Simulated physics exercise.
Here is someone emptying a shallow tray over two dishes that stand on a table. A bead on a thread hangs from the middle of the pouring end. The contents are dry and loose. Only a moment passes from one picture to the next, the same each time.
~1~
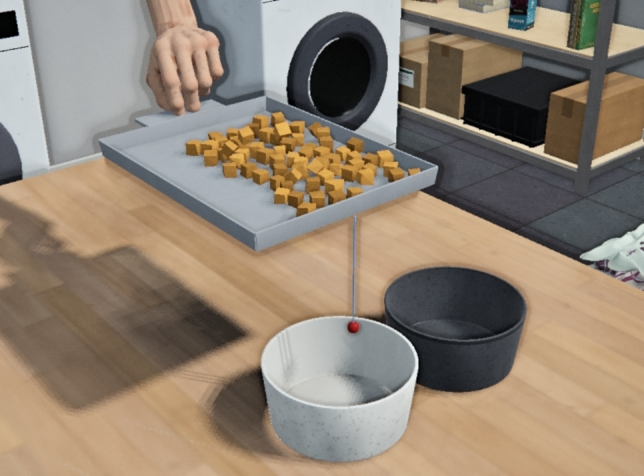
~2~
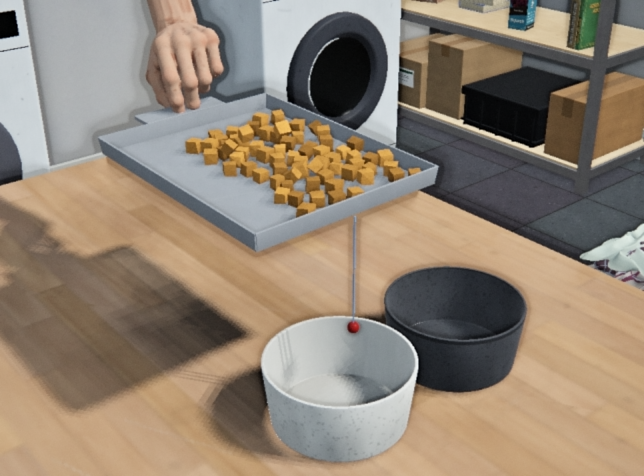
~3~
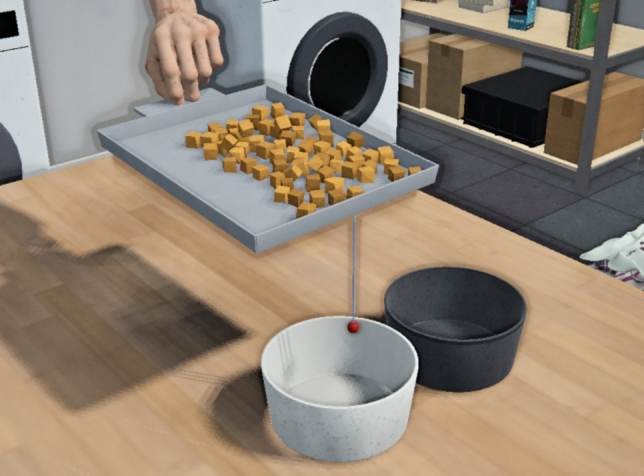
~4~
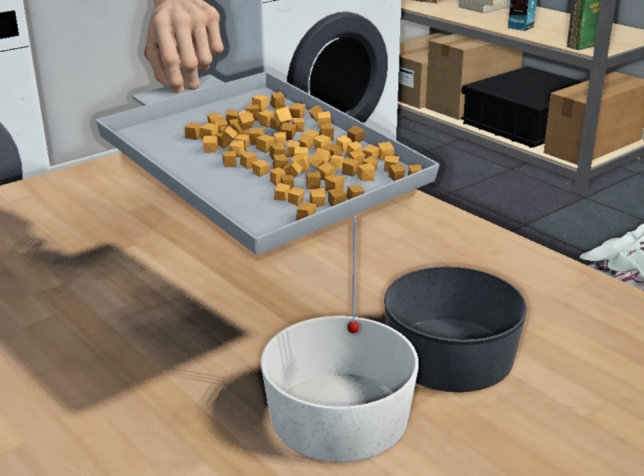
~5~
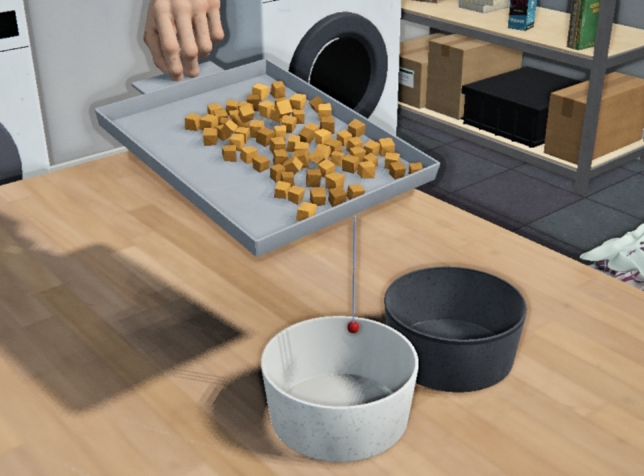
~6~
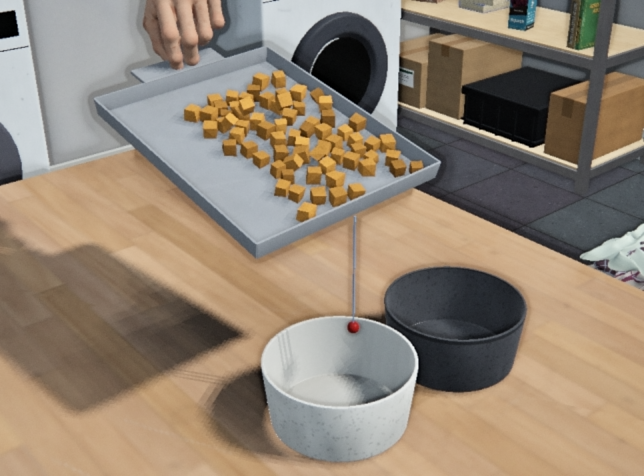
A hand gradually raising the back of a shallow grey tray of orange-brown cubes above a white dish and a black dish.
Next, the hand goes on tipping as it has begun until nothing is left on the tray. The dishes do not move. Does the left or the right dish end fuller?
More goes to the left-hand dish.
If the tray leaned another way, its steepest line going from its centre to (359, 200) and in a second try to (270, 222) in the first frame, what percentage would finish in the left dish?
In turn 20 and 40 in a hundred.
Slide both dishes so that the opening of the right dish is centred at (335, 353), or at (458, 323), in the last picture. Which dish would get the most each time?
One: The right one. Two: The left dish.
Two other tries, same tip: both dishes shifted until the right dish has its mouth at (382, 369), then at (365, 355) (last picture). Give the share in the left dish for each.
In turn 20 and 20 in a hundred.
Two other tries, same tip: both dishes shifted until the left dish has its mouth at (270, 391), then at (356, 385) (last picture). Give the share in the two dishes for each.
The first gives 40 %, the second 60 %.
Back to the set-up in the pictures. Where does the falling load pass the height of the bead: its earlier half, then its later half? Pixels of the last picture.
Early half (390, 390), late half (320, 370).
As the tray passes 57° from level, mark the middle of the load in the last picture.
At about (318, 176).
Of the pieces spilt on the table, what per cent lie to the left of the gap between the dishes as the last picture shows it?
Close to 50 per cent.
Soon, tray tipped steeply; all on the tray.
A while on, tray tipped right over; all on the tray.
Towards the end, tray tipped past a quarter turn; about a quarter in the left dish; about two thirds outside both.
Finally, tray tipped past a quarter turn; about a quarter in the left dish; none in the right dish; about two thirds outside both.
